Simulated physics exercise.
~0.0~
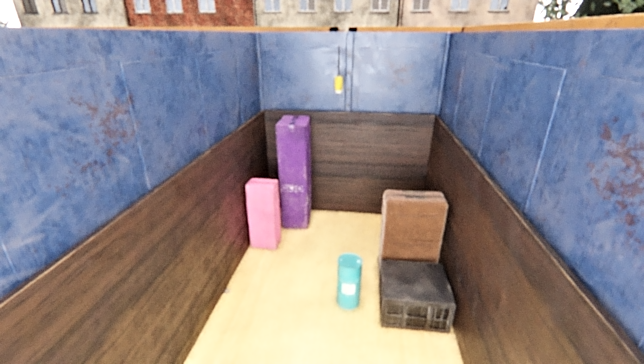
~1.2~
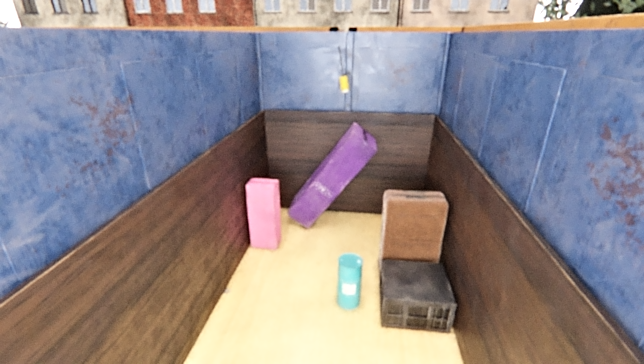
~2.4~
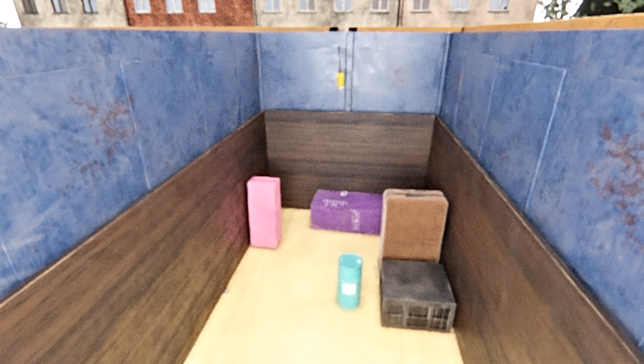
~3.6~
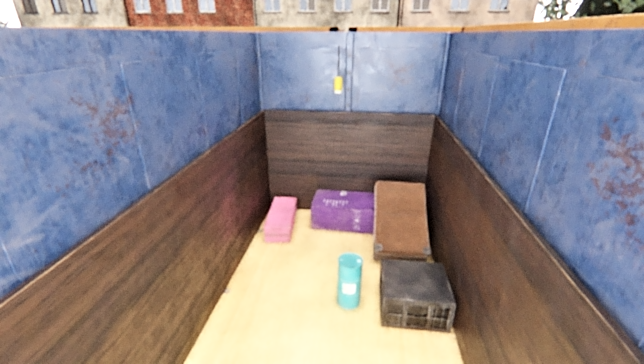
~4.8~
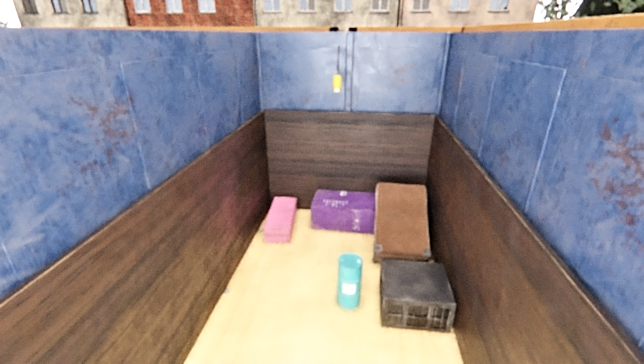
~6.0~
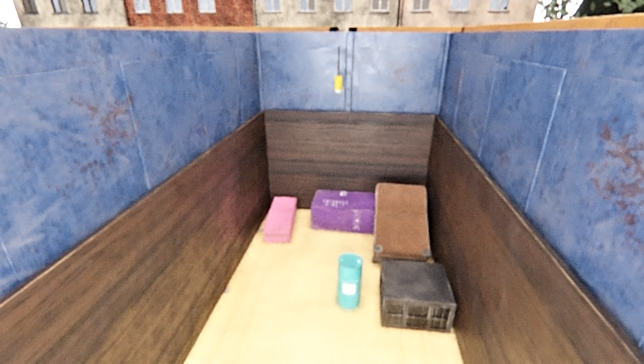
A tall purple box in a wood-sided load bay topples to the right onto its side, then a pink box falls over and a brown case tips back to rest leaning, while a turquoise canister and black chest stay in place.
